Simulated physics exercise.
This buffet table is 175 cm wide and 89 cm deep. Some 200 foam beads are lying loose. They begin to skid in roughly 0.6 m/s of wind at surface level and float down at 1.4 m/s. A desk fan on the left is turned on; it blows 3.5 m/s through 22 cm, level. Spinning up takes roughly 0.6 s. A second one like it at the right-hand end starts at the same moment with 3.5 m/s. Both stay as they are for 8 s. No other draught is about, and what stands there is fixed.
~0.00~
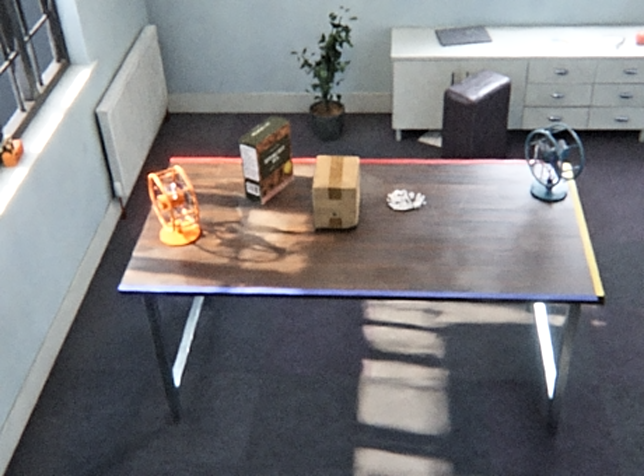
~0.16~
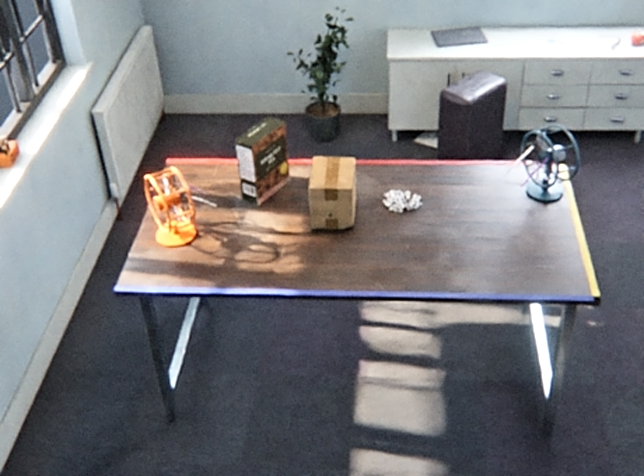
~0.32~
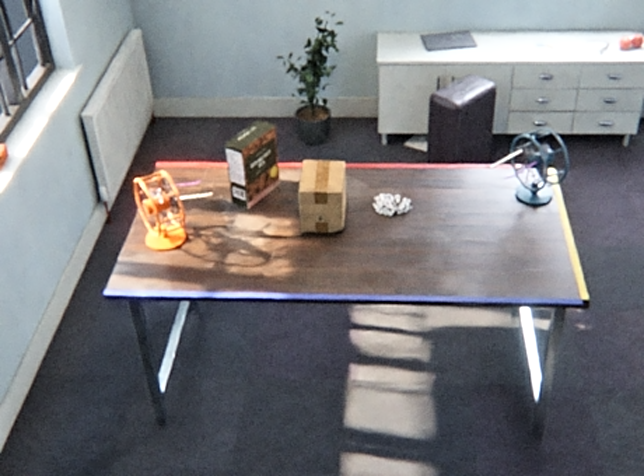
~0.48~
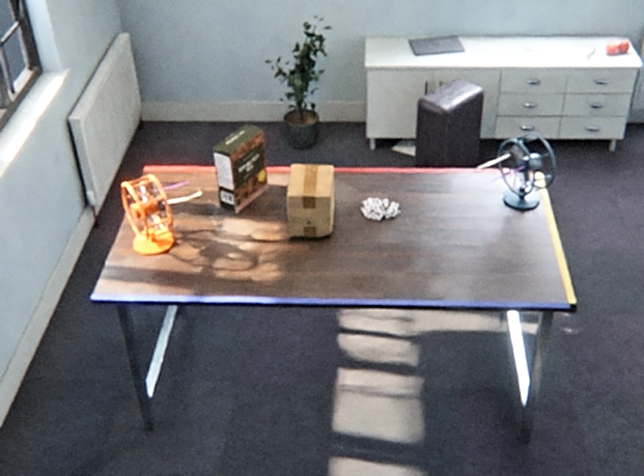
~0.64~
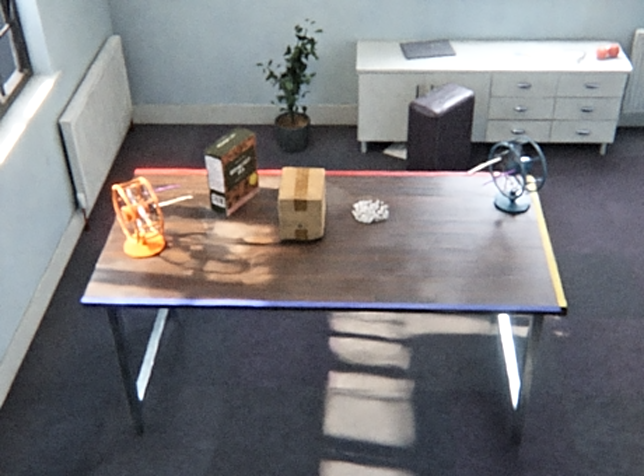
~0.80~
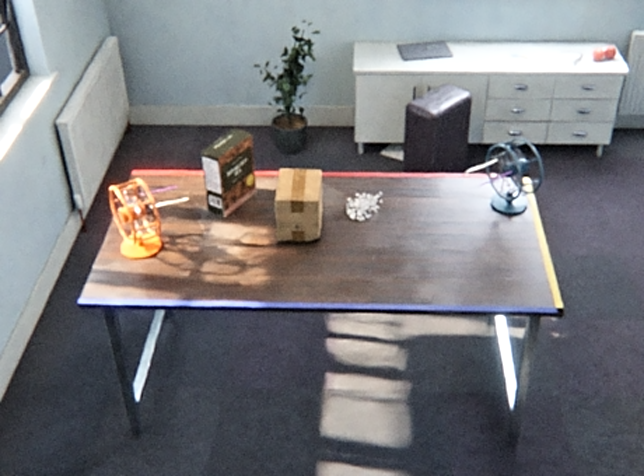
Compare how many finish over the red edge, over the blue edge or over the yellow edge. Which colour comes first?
It is red that takes the most.
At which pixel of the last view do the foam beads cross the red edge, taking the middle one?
Around (330, 173).
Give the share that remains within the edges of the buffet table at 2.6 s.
Near 60 %.
After 1.6 s, 86 % are still on the top, 0 % are over the yellow edge, 14 % over the red edge and 0 % over the blue edge; the middle of those left on the top is near (343, 199).
After 2.6 s, 56 % are still on the top, 0 % are over the yellow edge, 44 % over the red edge and 0 % over the blue edge; the middle of those left on the top is near (354, 194).
After 4.4 s, 30 % are still on the top, 0 % are over the yellow edge, 69 % over the red edge and 0 % over the blue edge; the middle of those left on the top is near (364, 203).
After 8.0 s, at the end, 0 % are over the yellow edge, 84 % over the red edge and 4 % over the blue edge.
